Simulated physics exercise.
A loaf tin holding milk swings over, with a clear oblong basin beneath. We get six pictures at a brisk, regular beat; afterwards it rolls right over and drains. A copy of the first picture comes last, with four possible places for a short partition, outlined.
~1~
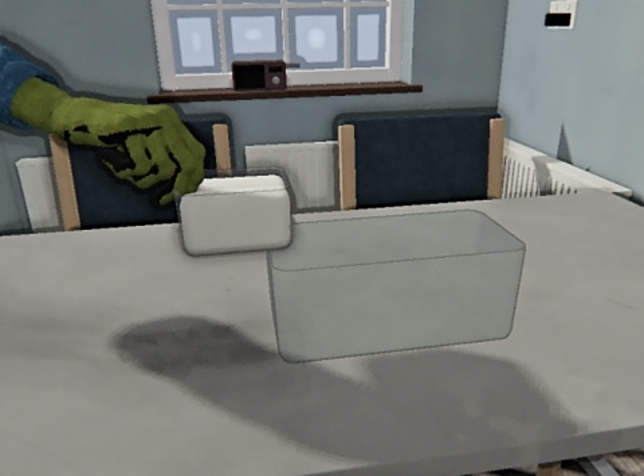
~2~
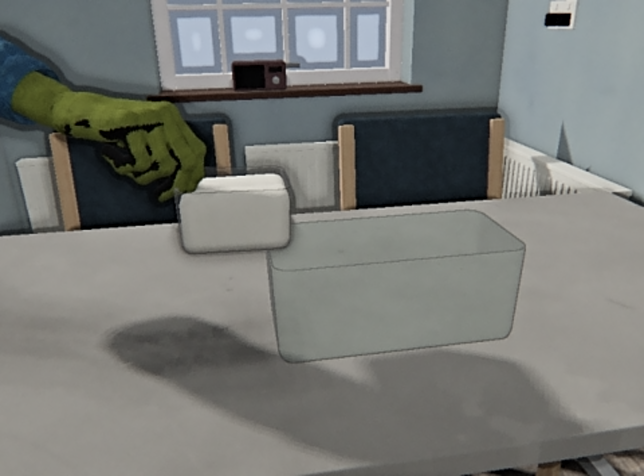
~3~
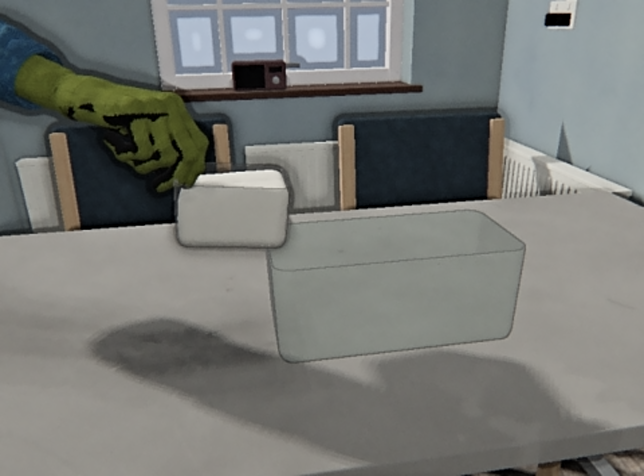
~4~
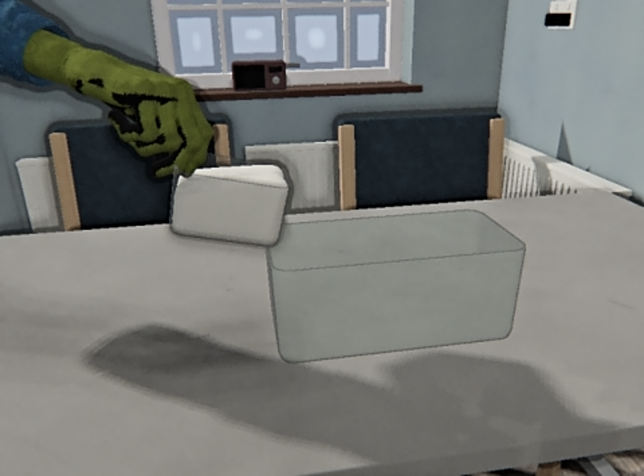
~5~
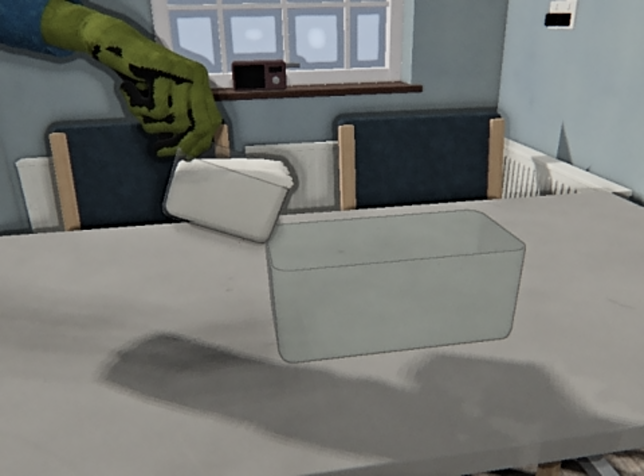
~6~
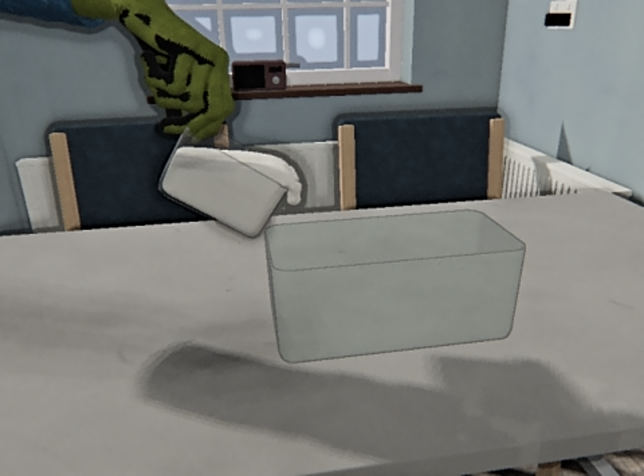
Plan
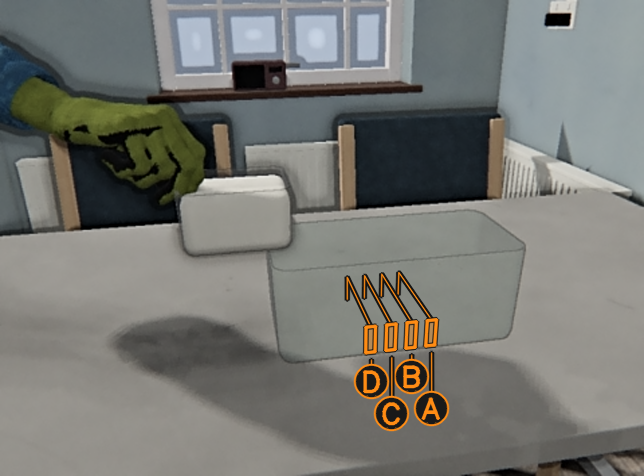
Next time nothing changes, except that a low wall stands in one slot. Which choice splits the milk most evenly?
I would pick slot C.
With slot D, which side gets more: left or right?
The right side.
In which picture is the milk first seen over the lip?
In picture 5.
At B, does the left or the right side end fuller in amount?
More ends on the left.
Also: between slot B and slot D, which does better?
D it is.
In orange, A at (431, 352); B at (411, 355); C at (391, 357); D at (371, 359).
For slot A, about 86 % ends left of the wall and 14 % right of it.
For slot B, about 81 % ends left of the wall and 18 % right of it.
For slot C, about 47 % ends left of the wall and 52 % right of it.
For slot D, about 27 % ends left of the wall and 72 % right of it.
